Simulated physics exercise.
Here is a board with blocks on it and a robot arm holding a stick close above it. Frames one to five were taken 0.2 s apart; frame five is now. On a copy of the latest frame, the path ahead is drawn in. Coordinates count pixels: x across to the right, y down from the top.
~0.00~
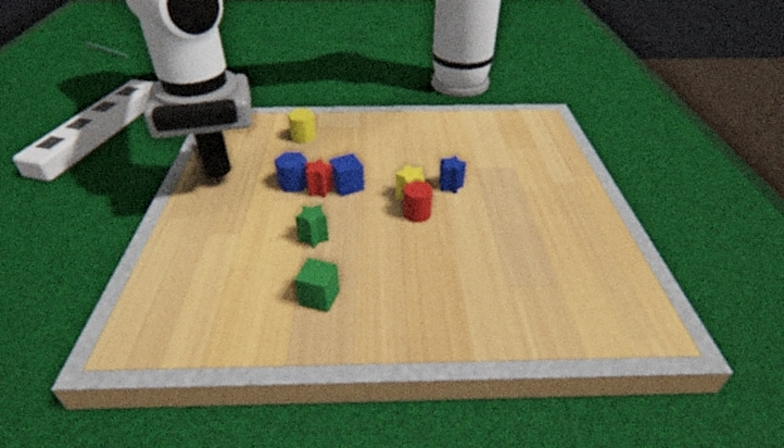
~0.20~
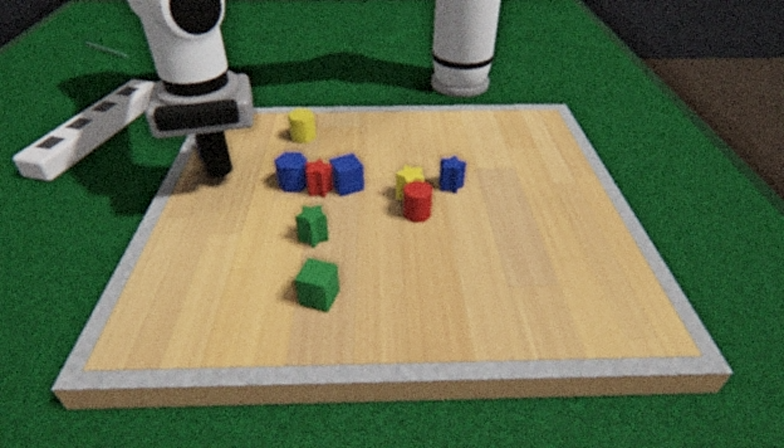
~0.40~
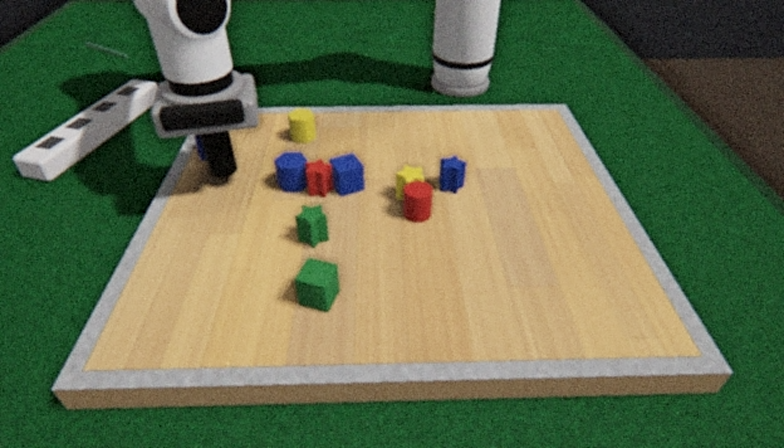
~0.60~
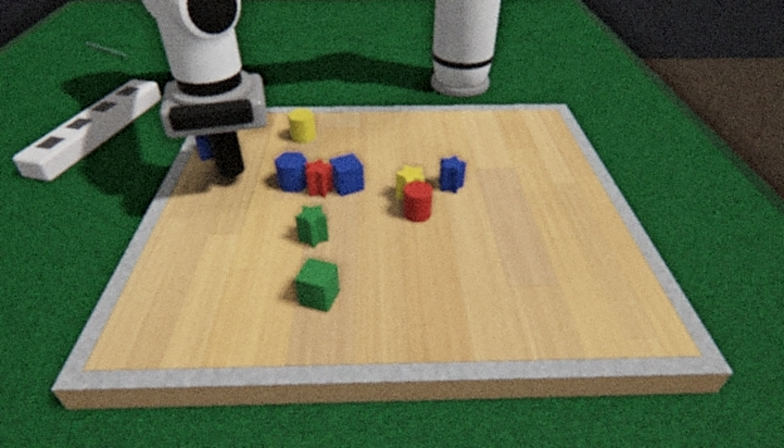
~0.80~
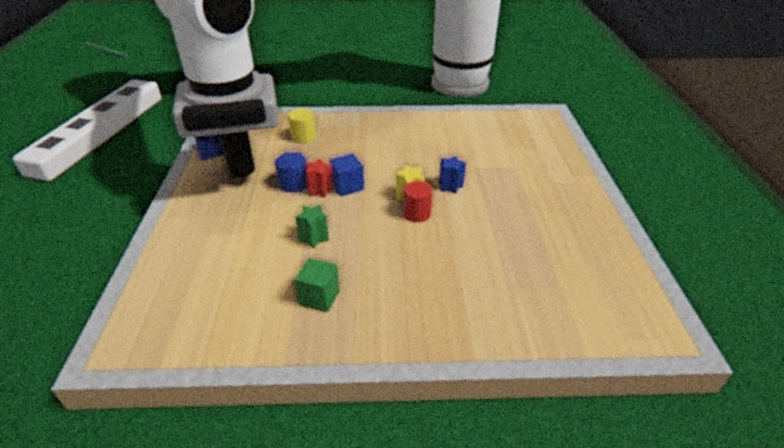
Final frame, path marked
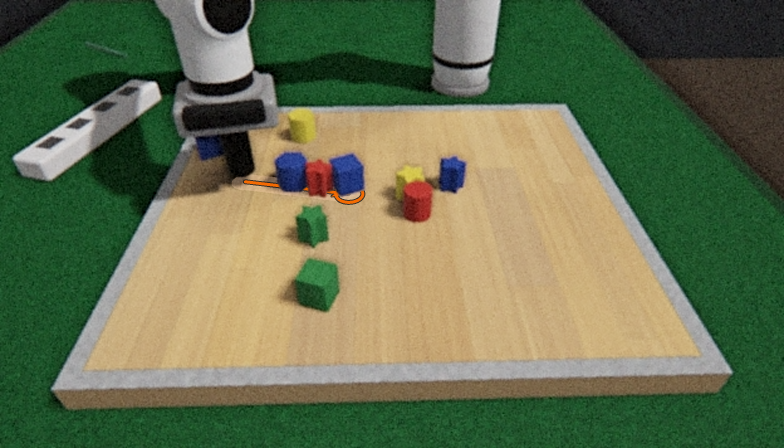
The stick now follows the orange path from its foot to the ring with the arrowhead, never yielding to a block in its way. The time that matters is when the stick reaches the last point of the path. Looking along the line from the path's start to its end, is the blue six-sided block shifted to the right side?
I'd say no.
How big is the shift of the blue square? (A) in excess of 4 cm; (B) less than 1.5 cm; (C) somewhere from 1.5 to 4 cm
A
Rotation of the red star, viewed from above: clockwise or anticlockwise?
The turn is clockwise.
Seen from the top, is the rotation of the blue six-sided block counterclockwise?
Final answer: Yes.
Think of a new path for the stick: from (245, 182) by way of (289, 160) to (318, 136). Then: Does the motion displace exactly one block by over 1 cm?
Going by the path, yes.
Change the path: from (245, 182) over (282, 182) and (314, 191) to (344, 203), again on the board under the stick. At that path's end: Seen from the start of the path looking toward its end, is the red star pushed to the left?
In short: No.
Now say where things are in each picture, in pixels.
The first picture shows stick tip at (218, 171); block tops, blue six-sided block at (290, 159); red star at (317, 166); blue square at (346, 162); yellow star at (411, 173).
The second picture shows stick at (220, 171); blocks unchanged.
The third picture shows stick at (224, 170); blocks unchanged.
The fourth picture shows stick at (232, 170); blocks unchanged.
The fifth picture shows stick at (242, 170); blue six-sided block at (290, 159); red star at (317, 166); blue square at (346, 162); yellow star at (411, 173).
Path on the board, from (245, 182) to (350, 194).
What follows on the original path. One third of the way, stick at (278, 174); blue six-sided block at (306, 159), turned 15° anticlockwise; red star at (326, 167), turned 35° clockwise; blue square at (352, 162).
Two thirds of the way, stick at (313, 178); blue six-sided block at (336, 156), turned 60° anticlockwise; red star at (342, 171), turned 85° clockwise; blue square at (367, 163).
At the end, stick at (349, 183); blue six-sided block at (351, 153), turned 105° anticlockwise; red star at (369, 175), turned 110° clockwise; blue square at (387, 161); yellow star in place.
